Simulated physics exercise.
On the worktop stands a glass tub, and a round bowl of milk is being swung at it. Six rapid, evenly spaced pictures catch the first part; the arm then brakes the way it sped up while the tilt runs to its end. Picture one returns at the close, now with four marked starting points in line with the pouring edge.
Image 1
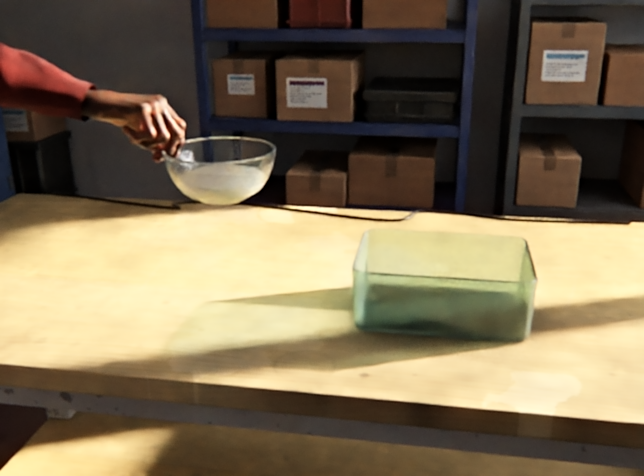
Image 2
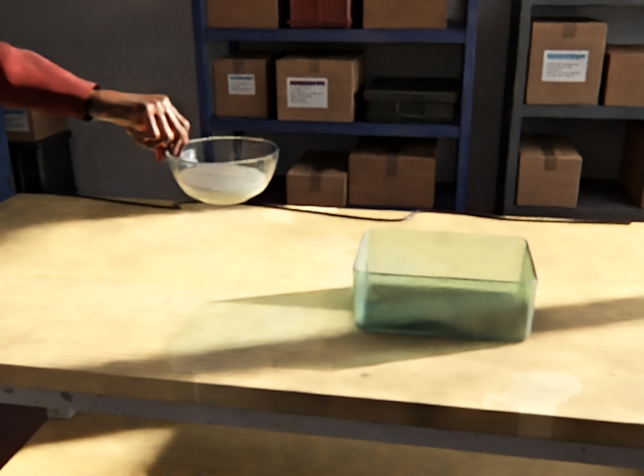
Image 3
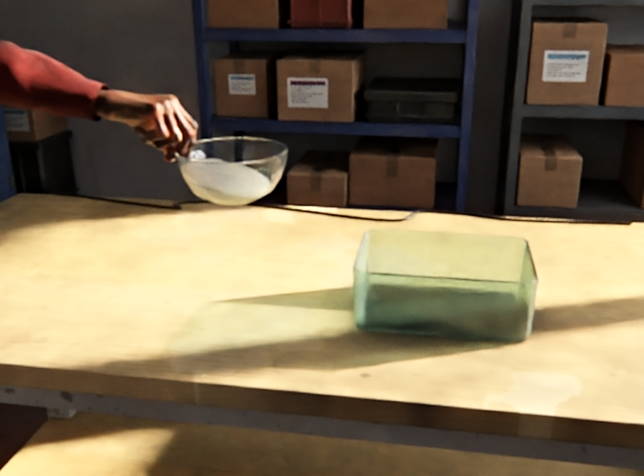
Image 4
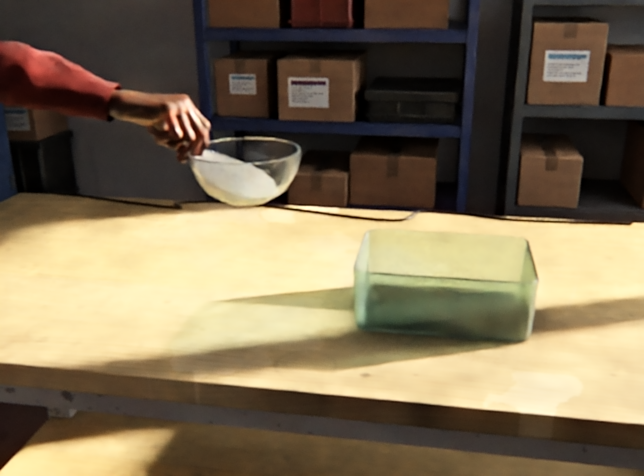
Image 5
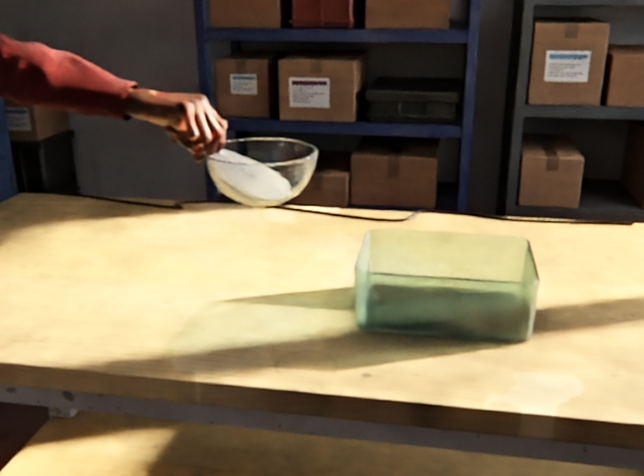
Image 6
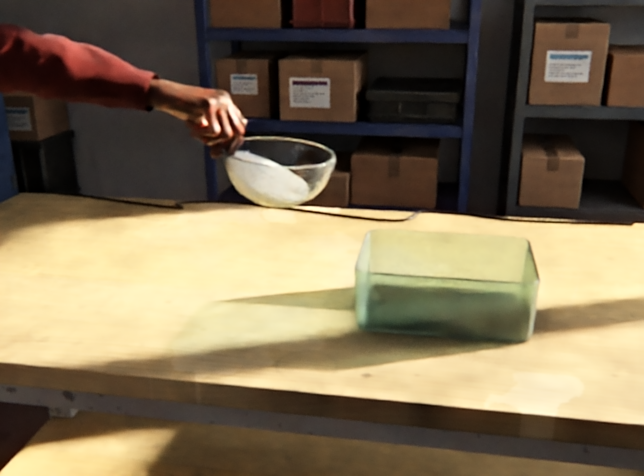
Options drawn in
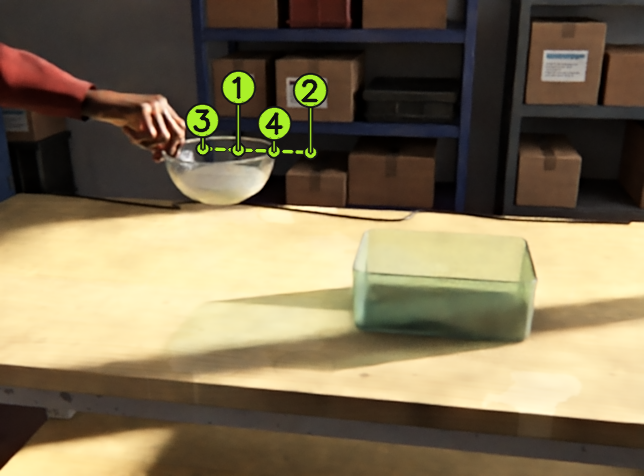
A hand carries a glass bowl of pale liquid rightward above a table toward a glass tub.
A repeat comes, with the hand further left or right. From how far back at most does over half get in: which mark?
Spot 1.
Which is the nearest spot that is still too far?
That would be 3.
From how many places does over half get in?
Three of the four.
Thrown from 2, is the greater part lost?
No.
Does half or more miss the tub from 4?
No, not at all.
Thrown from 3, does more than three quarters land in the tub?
No, it does not.
In lime, 1 at (238, 149); 2 at (310, 152); 3 at (202, 148); 4 at (274, 151).
Choosing 1, about 63 % lands in the tub, 31 % falls short and 6 % goes beside or beyond.
Choosing 2, about 94 % lands in the tub, 3 % falls short and 3 % goes beside or beyond.
Choosing 3, about 34 % lands in the tub, 63 % falls short and 3 % goes beside or beyond.
Choosing 4, about 85 % lands in the tub, 9 % falls short and 6 % goes beside or beyond.
